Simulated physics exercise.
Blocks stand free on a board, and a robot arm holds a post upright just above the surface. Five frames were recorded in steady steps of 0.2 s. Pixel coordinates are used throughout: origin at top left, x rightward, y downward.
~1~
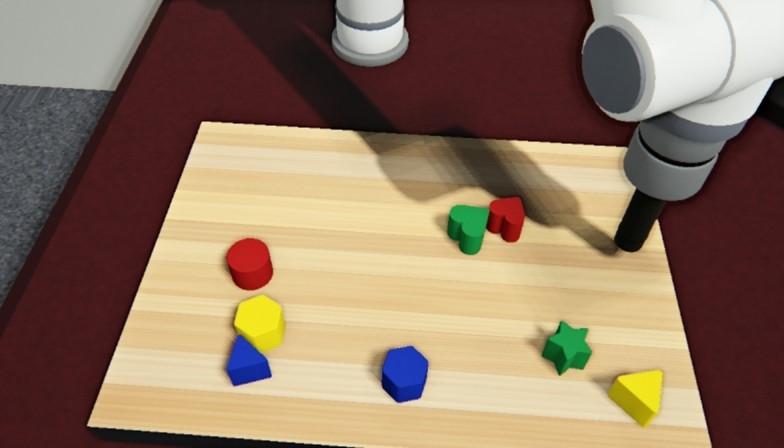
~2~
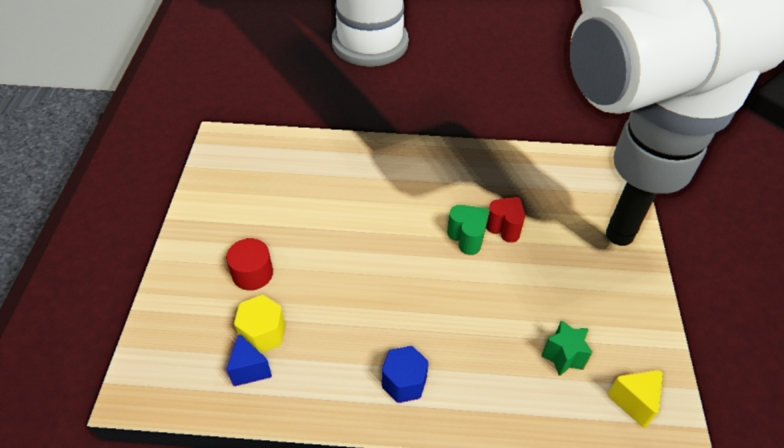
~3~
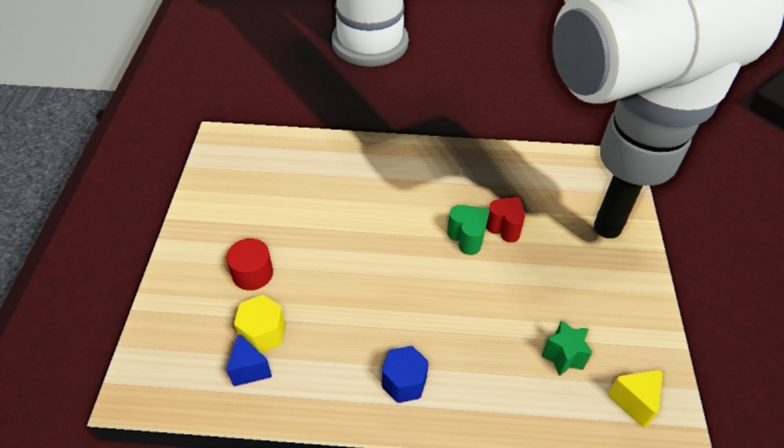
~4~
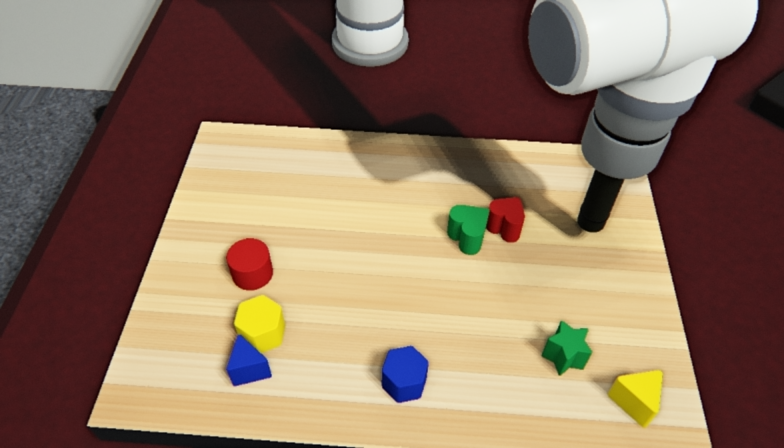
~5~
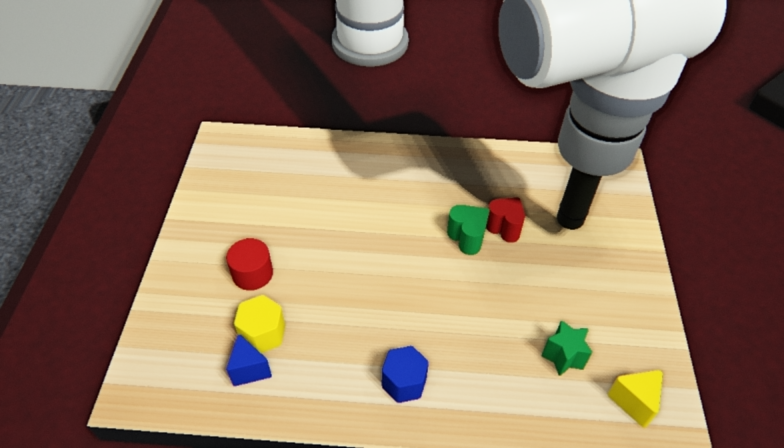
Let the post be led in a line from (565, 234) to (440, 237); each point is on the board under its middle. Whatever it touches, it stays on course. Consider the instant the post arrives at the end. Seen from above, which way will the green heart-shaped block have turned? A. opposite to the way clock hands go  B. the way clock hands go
Option A.
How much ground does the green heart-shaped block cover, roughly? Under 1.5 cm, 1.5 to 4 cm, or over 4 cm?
It travels more than 4 cm.
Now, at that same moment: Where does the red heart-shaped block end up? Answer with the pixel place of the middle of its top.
Around (468, 195).
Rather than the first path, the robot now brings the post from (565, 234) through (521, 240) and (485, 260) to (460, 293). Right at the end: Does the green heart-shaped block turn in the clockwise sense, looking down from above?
Answer: No.
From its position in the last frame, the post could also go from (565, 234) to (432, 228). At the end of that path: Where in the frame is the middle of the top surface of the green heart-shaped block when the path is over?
In the picture, that point is around (403, 218).
The first path, step by step. One third of the way, post at (527, 221); green heart-shaped block at (468, 217), turned 15° anticlockwise; red heart-shaped block at (501, 207), turned 15° clockwise.
Two thirds of the way, post at (484, 222); green heart-shaped block at (447, 214), turned 65° anticlockwise; red heart-shaped block at (472, 196), turned 60° clockwise.
At the end, post at (442, 223); green heart-shaped block at (408, 209), turned 40° anticlockwise; red heart-shaped block at (468, 195), turned 80° clockwise.
